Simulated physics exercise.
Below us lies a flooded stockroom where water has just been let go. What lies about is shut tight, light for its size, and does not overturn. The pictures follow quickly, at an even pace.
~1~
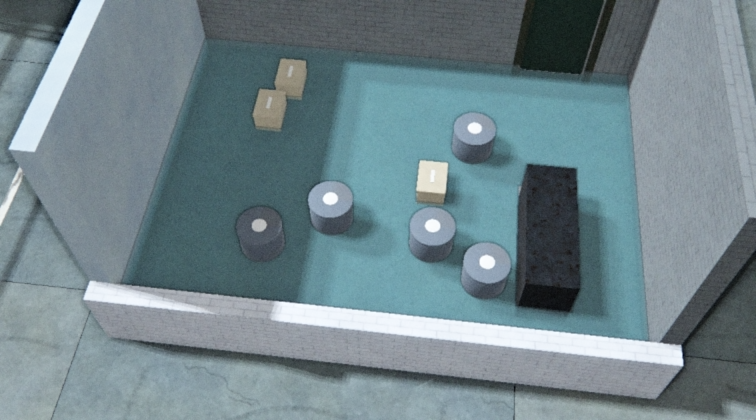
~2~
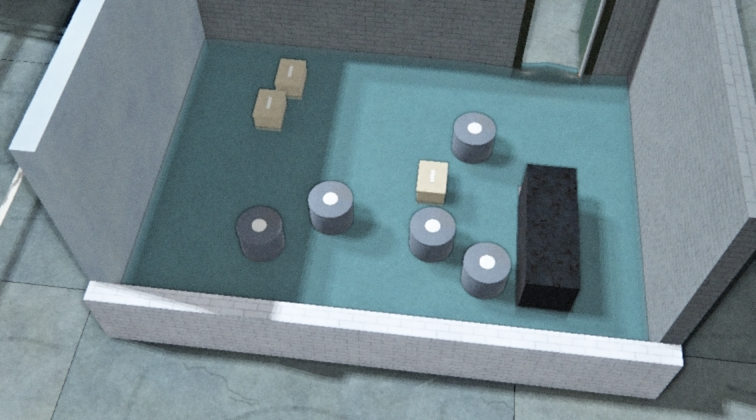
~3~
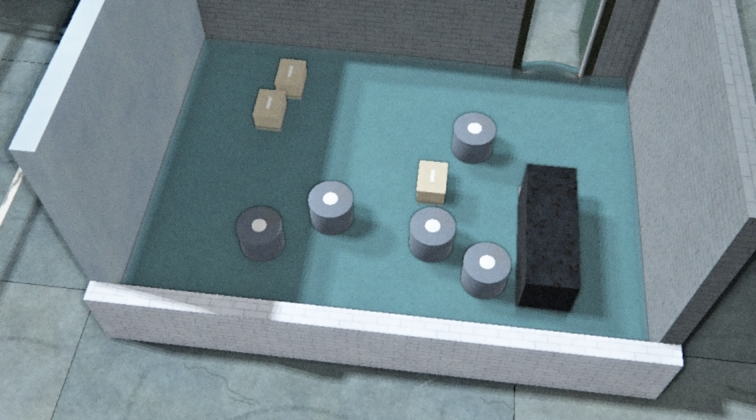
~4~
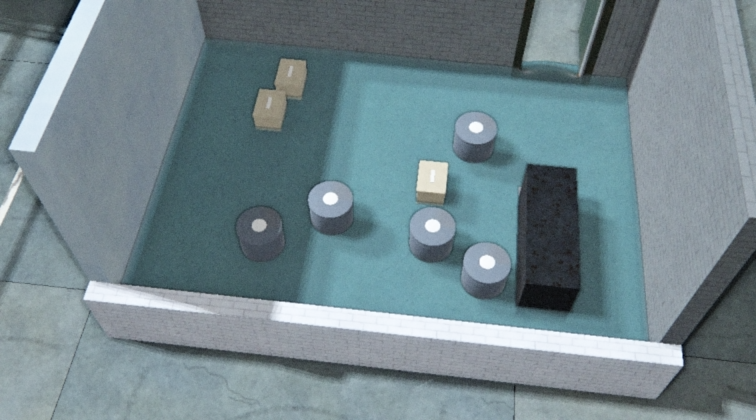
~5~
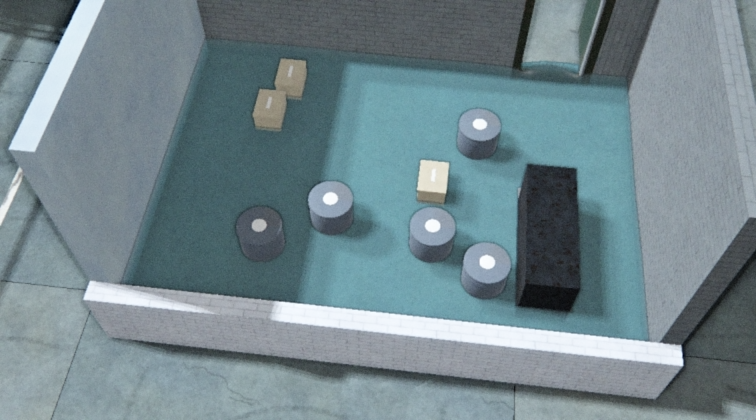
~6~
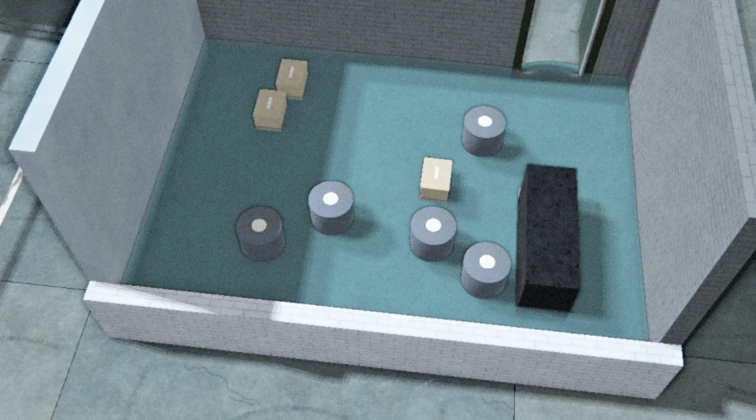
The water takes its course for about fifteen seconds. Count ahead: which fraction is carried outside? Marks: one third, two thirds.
It is less than a third.
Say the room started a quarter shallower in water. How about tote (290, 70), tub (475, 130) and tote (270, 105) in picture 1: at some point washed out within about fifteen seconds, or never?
One after the other: Inside, through, still in.
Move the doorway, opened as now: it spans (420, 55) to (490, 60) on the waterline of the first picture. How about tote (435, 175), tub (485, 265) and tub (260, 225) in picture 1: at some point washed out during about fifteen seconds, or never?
As listed: Out, no, left behind.
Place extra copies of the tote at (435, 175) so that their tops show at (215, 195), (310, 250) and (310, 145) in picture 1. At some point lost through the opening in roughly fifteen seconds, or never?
In turn: Stays, no, left behind.
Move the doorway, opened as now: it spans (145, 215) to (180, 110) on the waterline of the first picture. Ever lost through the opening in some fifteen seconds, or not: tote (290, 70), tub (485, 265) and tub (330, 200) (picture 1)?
As listed: Gone, stays, out.
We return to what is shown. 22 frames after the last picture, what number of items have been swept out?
It comes to 1.
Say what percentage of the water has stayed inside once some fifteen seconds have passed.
About 66 per cent.
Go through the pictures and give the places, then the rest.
A tub at (475, 129), afloat; a tote at (433, 177) floats; 0 of 8 have shifted, in the first frame.
A tub at (475, 129) floats; a tote at (433, 177), afloat; 0 of 8 have shifted, in the second frame.
A tub at (475, 129), afloat; a tote at (433, 177) floats; 0 of 8 have shifted, in the third frame.
A tub at (476, 128) floats; a tote at (433, 177), afloat; 0 of 8 have shifted, in the fourth frame.
A tub at (480, 125), afloat, close to its start; a tote at (433, 176) floats; 1 of 8 have shifted, in the fifth frame.
A tub at (485, 122) floats, close to its start; a tote at (437, 174) floats, close to its start; 2 of 8 have shifted, in the sixth frame.
A moment on, 0 of 8 are out; 8 afloat.
Next, 0 of 8 are out; 8 afloat.
Later, 1 of 8 are out; 7 afloat.
In the end, 2 of 8 are out; 6 afloat.
